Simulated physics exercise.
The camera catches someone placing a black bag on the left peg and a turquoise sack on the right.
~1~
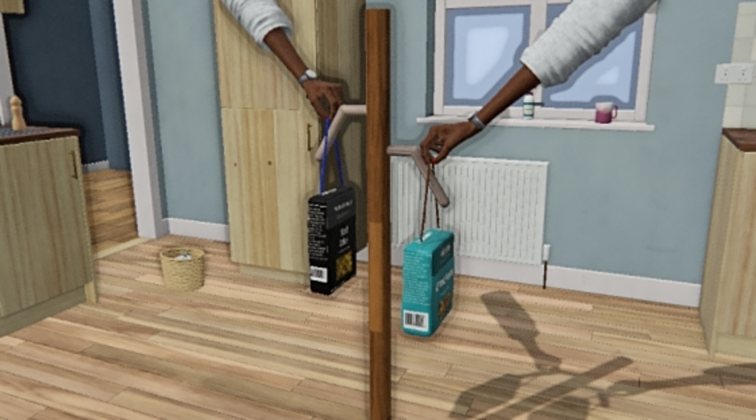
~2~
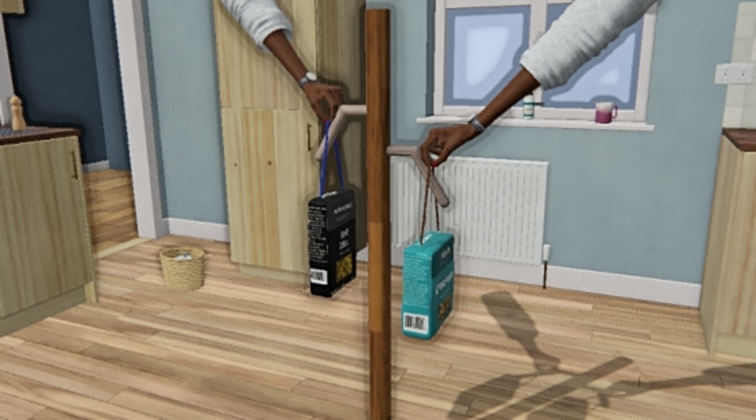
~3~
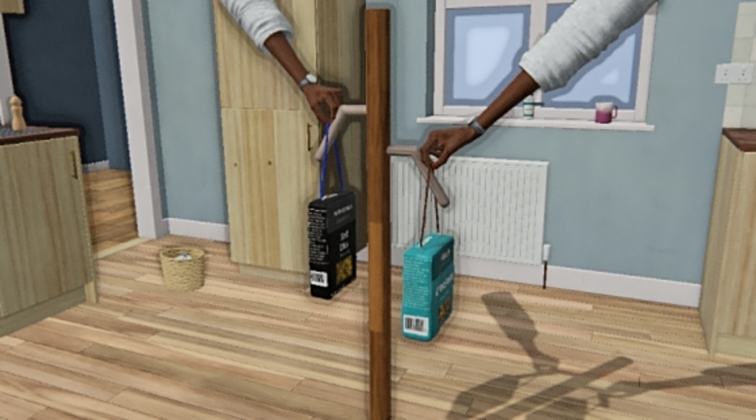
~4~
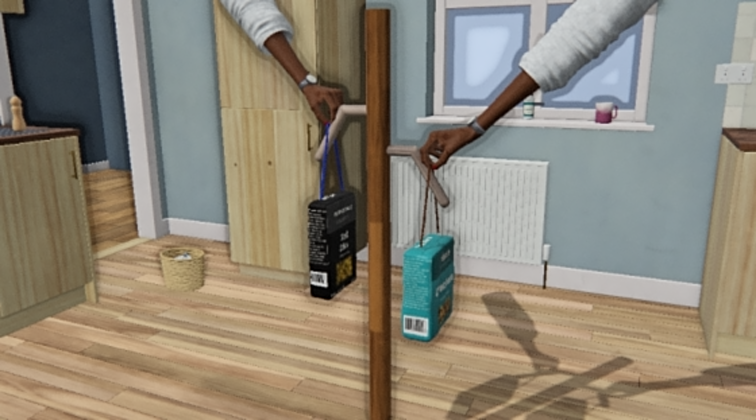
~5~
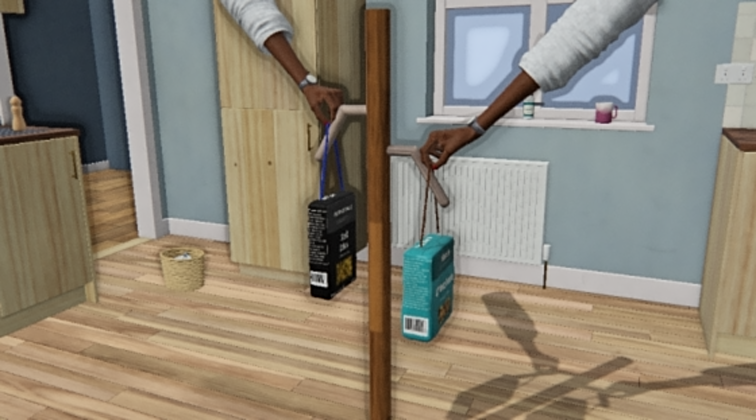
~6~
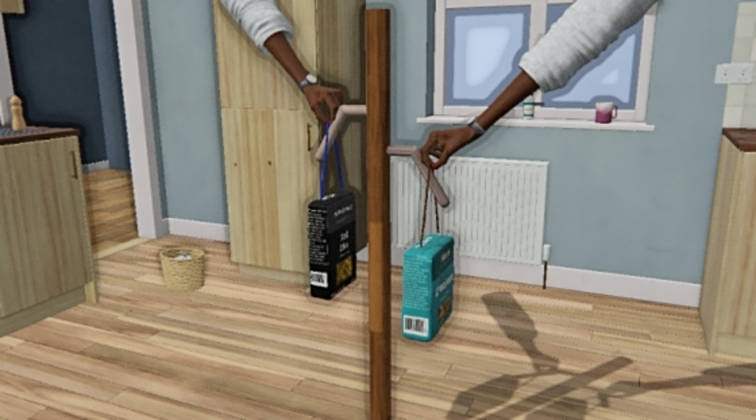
The footage shows two hands holding the straps of a black bag at the left peg and a turquoise sack at the right peg of a wooden post, with both hanging loads shifting very slightly downward, then staying nearly still.
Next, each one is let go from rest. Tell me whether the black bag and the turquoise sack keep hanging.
Black bag - no, it falls; turquoise sack - no, it falls.
Then, 0.38 s past the final frame, black bag on the floor near (337, 402); turquoise sack on the floor.
Then, 0.68 s past the final frame, black bag on the floor; turquoise sack on the floor.
When it is over, black bag on the floor; turquoise sack on the floor. The black bag slips off its peg and the turquoise sack drops to the floor.
